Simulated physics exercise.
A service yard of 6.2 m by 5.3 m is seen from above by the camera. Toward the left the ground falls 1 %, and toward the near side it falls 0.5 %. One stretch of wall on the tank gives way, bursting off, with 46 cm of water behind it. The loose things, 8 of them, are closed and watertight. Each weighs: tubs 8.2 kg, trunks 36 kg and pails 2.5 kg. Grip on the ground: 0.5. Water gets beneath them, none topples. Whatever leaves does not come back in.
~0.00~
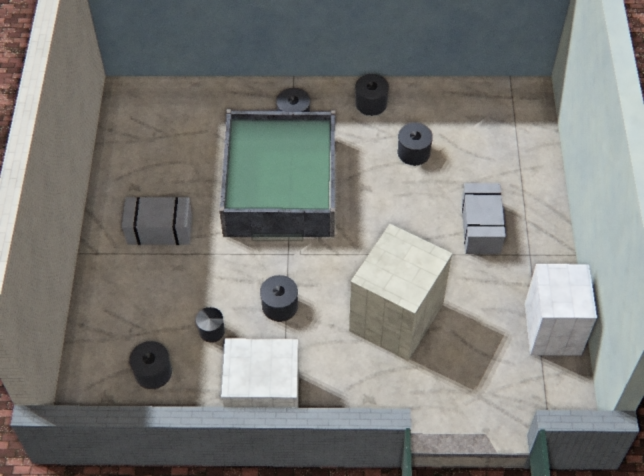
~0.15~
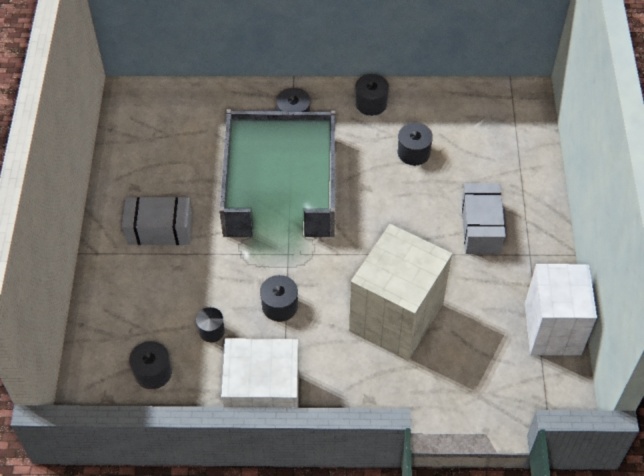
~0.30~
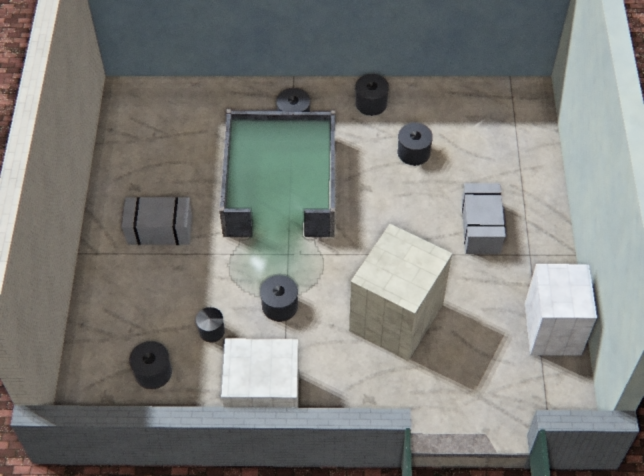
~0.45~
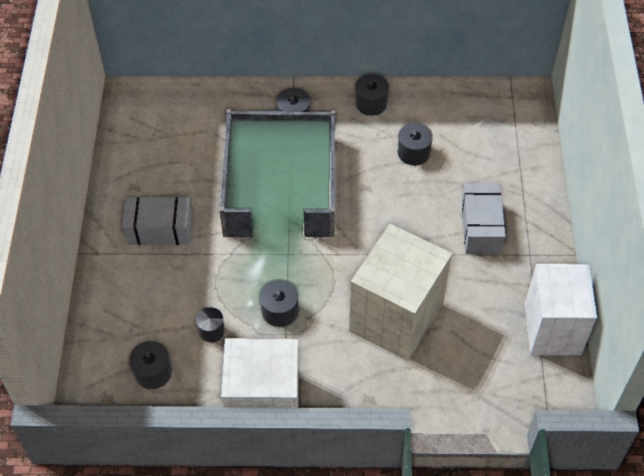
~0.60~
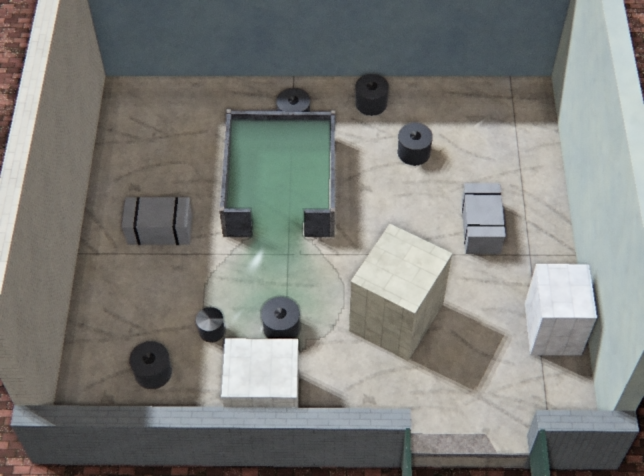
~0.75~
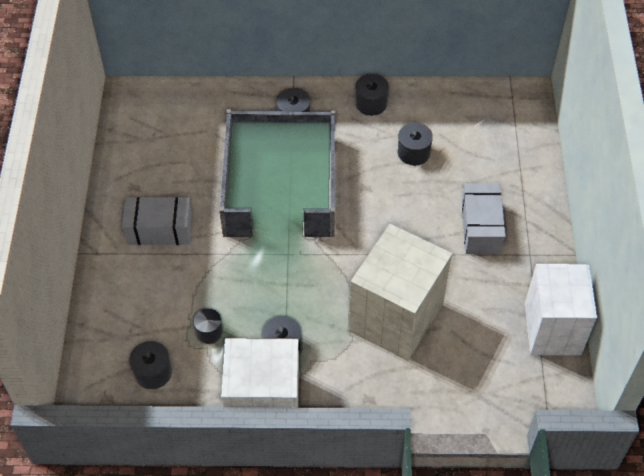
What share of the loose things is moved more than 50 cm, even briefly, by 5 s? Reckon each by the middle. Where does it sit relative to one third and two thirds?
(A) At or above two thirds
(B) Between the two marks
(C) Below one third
(B) Between the two marks.
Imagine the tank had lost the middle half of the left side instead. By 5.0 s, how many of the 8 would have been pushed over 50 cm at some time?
In that case the number is 1.
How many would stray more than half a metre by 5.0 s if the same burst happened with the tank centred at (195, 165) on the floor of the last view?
So the tally would be 4.
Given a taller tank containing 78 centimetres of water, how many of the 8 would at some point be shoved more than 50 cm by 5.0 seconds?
Result: 3.
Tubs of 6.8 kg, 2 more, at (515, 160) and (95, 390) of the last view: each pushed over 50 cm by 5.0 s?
Below, above.
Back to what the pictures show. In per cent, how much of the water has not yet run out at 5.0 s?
Somewhere near 96 percent, give or take.
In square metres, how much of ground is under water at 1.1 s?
I'd put it close to 6.5 m2.
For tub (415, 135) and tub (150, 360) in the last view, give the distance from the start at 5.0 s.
First: 0 cm. Second: 150 cm.
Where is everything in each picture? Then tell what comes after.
A tub at (279, 291) rests on the ground; a pail at (210, 319) rests on the ground; 1.9 m2 under water; 0 of 8 have shifted, in the first frame.
A tub at (279, 291), on the bottom; a pail at (210, 319) rests on the ground; water covers 2.3 m2; 0 of 8 have shifted, in the second frame.
A tub at (279, 291), on the bottom; a pail at (210, 319) rests on the ground; water covers 2.7 m2; 0 of 8 have shifted, in the third frame.
A tub at (279, 296), on the bottom, 7 cm from its start; a pail at (210, 319), on the bottom; water covers 3.2 m2; 1 of 8 have shifted, in the fourth frame.
A tub at (281, 313), on the bottom, 31 cm from its start; a pail at (210, 319), on the bottom; water covers 3.7 m2; 1 of 8 have shifted, in the fifth frame.
A tub at (282, 333), on the bottom, 56 cm from its start; a pail at (208, 320) rests on the ground, 3 cm from its start; water covers 4.5 m2; 1 of 8 have shifted, in the sixth frame.
After 1.1 s 1 of 8 are over 50 cm from their spots; 0 afloat.
After 2.2 s 2 of 8 are over 50 cm from their spots; 2 afloat.
After 3.5 s 3 of 8 are over 50 cm from their spots; 2 afloat.
After 5.0 s 3 of 8 are over 50 cm from their spots, and 3 have been at some point; 1 afloat.
